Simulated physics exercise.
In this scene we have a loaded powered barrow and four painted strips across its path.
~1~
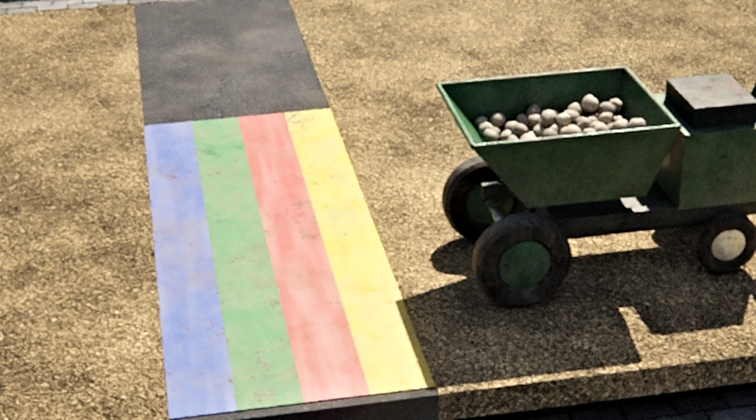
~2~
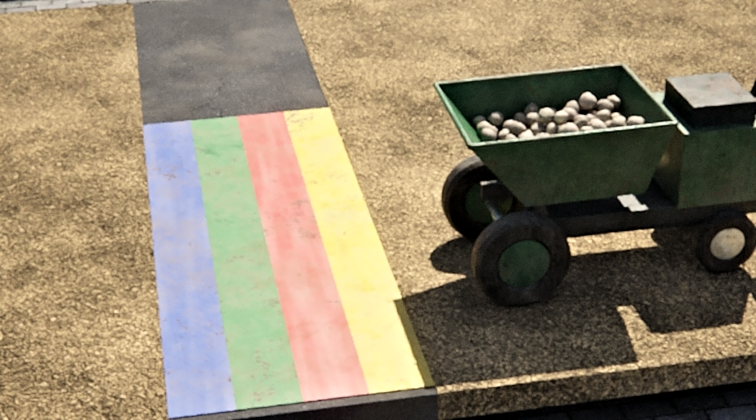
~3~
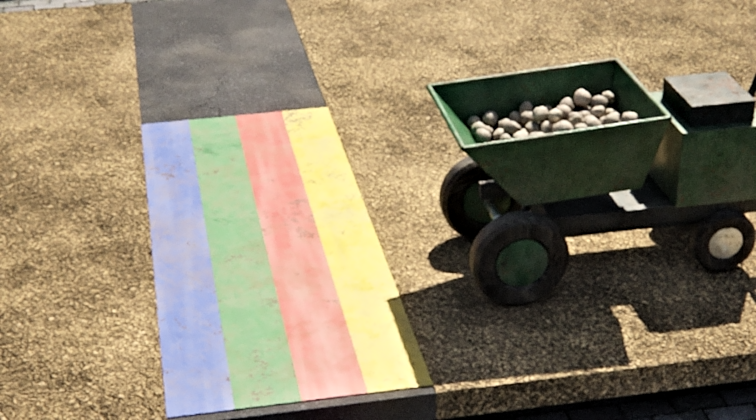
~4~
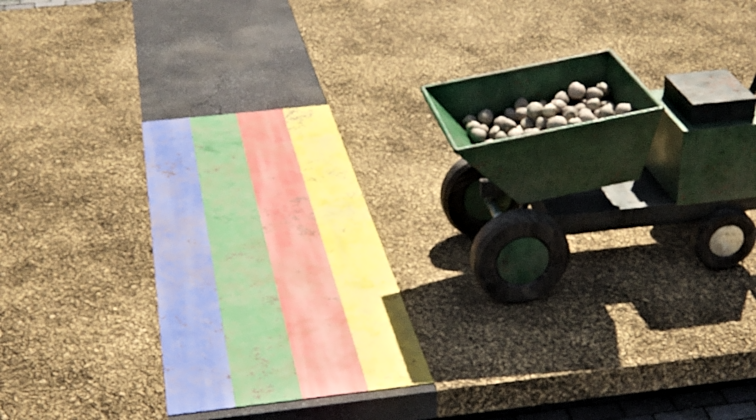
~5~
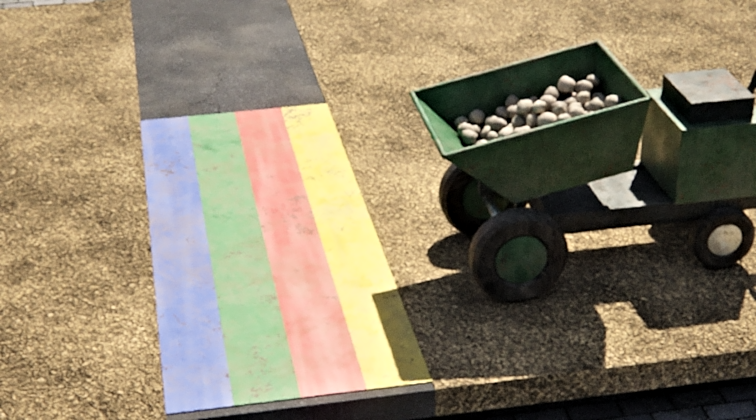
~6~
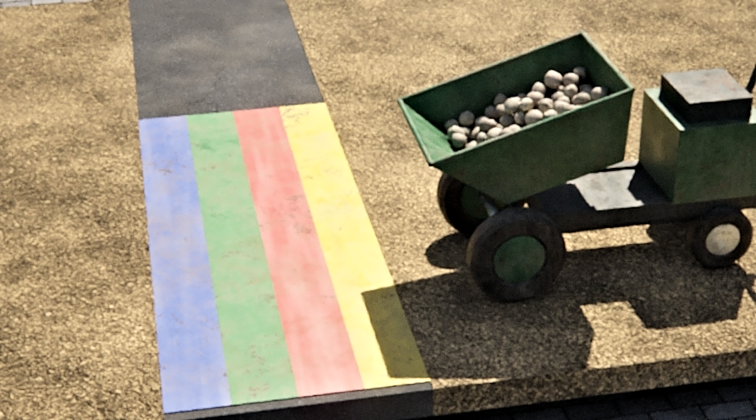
In this clip, a green powered barrow loaded with river pebbles stands to the right of blue, green, red and yellow painted strips, and its skip gradually tilts toward the left while the wheels stay in place.
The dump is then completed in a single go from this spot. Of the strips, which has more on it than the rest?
I would say the red one.
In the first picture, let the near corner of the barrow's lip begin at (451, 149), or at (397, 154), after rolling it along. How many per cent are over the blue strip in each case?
In order: 10 % and 20 %.
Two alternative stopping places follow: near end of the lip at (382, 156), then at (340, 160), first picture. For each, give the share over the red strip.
About 10 percent at the first place and about 0 percent at the second.
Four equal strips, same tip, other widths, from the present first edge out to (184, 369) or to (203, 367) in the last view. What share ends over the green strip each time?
In turn 20 and 20 in a hundred.
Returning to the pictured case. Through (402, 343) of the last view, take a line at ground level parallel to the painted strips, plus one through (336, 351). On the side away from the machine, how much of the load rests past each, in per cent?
Respectively 90 and 60 percent.
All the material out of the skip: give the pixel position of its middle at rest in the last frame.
Last view, centre at rest - approx. (302, 279).
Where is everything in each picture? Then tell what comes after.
In the first picture, lip of the skip near (473, 147), level; top of the load near (585, 126), river pebbles; yellow strip near (388, 347); red strip near (326, 354); green strip near (262, 361); blue strip near (198, 369).
In the second picture, lip of the skip near (471, 147), level; top of the load near (583, 124).
In the third picture, lip of the skip near (464, 149), tipped barely; top of the load near (587, 125).
In the fourth picture, lip of the skip near (456, 151), tipped a little; top of the load near (594, 126).
In the fifth picture, lip of the skip near (445, 157), tipped a little; top of the load near (585, 120).
In the sixth picture, lip of the skip near (431, 165), tipped clearly; top of the load near (572, 114); yellow strip near (383, 341); red strip near (320, 348); green strip near (257, 356); blue strip near (192, 363).
Shortly afterwards, skip tipped steeply; the whole lot in the skip.
Next, skip tipped steeply; the bulk in the skip; a little over the yellow strip; a little over the red strip.
Some moments later, skip tipped right over; near a quarter in the skip; near a quarter over the yellow strip; near a third over the red strip; a little over the green strip; a little over the blue strip; only a few off the paint.
In the end, skip tipped right over; a little in the skip; near a quarter over the yellow strip; near a third over the red strip; a little over the green strip; a little over the blue strip; a little off the paint.
